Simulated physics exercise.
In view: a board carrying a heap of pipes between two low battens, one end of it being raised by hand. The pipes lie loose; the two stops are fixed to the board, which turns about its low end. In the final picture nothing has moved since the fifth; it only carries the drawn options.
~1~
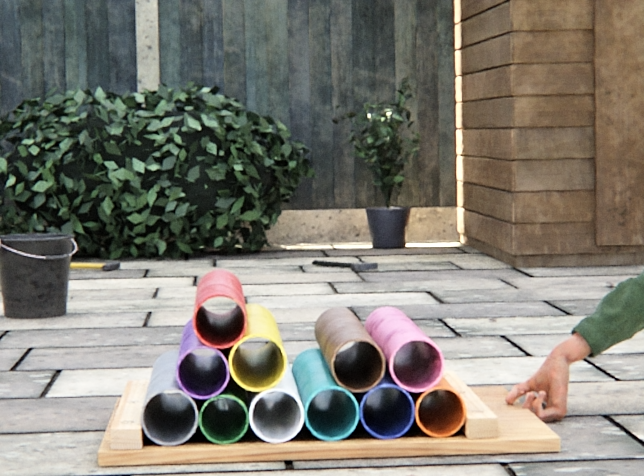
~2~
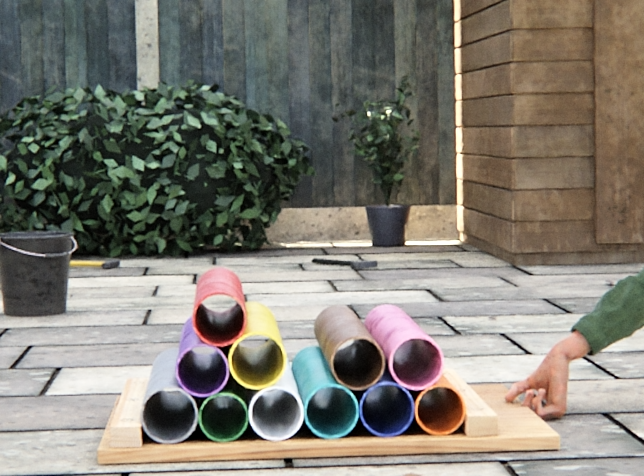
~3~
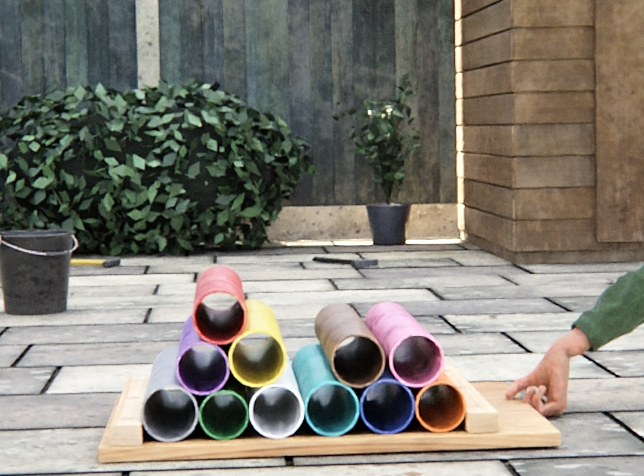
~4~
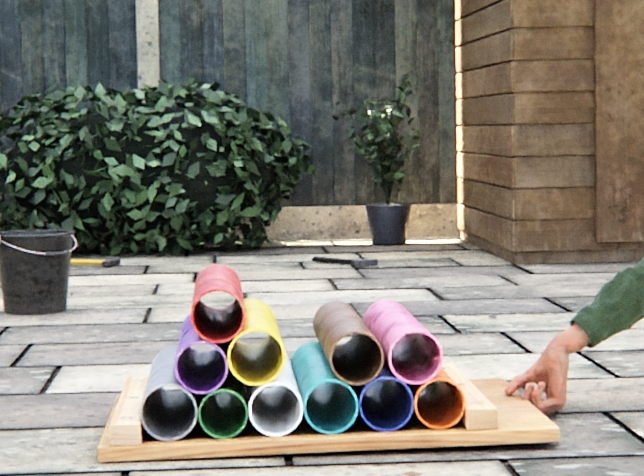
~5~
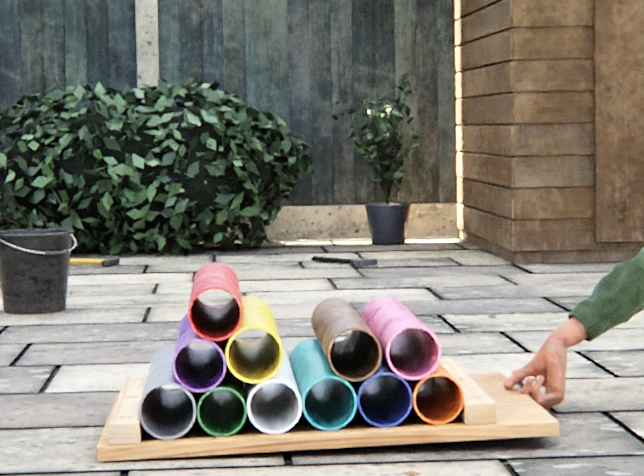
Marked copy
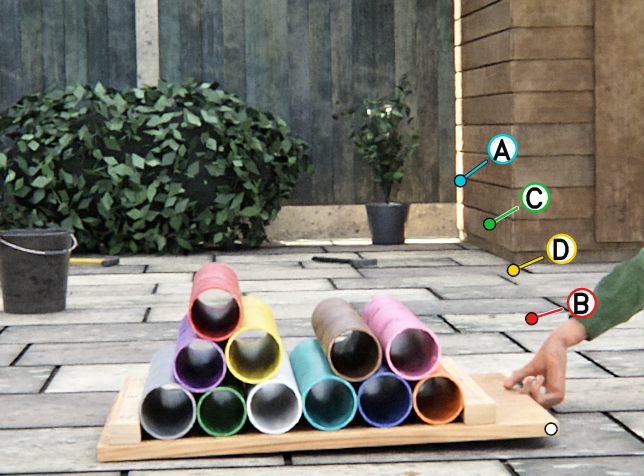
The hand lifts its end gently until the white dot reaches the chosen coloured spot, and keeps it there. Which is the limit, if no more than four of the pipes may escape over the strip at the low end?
At most to C.
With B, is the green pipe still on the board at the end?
The green pipe: Yes.
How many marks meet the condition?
Three of the four.
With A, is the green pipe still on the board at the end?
Yes, with A.
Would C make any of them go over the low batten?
At C: Yes.
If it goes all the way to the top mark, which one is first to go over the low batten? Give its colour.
The red one.
On the copy, A at (460, 181); B at (532, 319); C at (489, 224); D at (513, 271); the white dot at (551, 429).
On C. First, board at 20°.
Then, board at 29°.
Finally, board at 29°, four over the low batten (purple, yellow, brown, red).
By contrast, A five over the low batten; B none over the low batten; D one over the low batten (red).
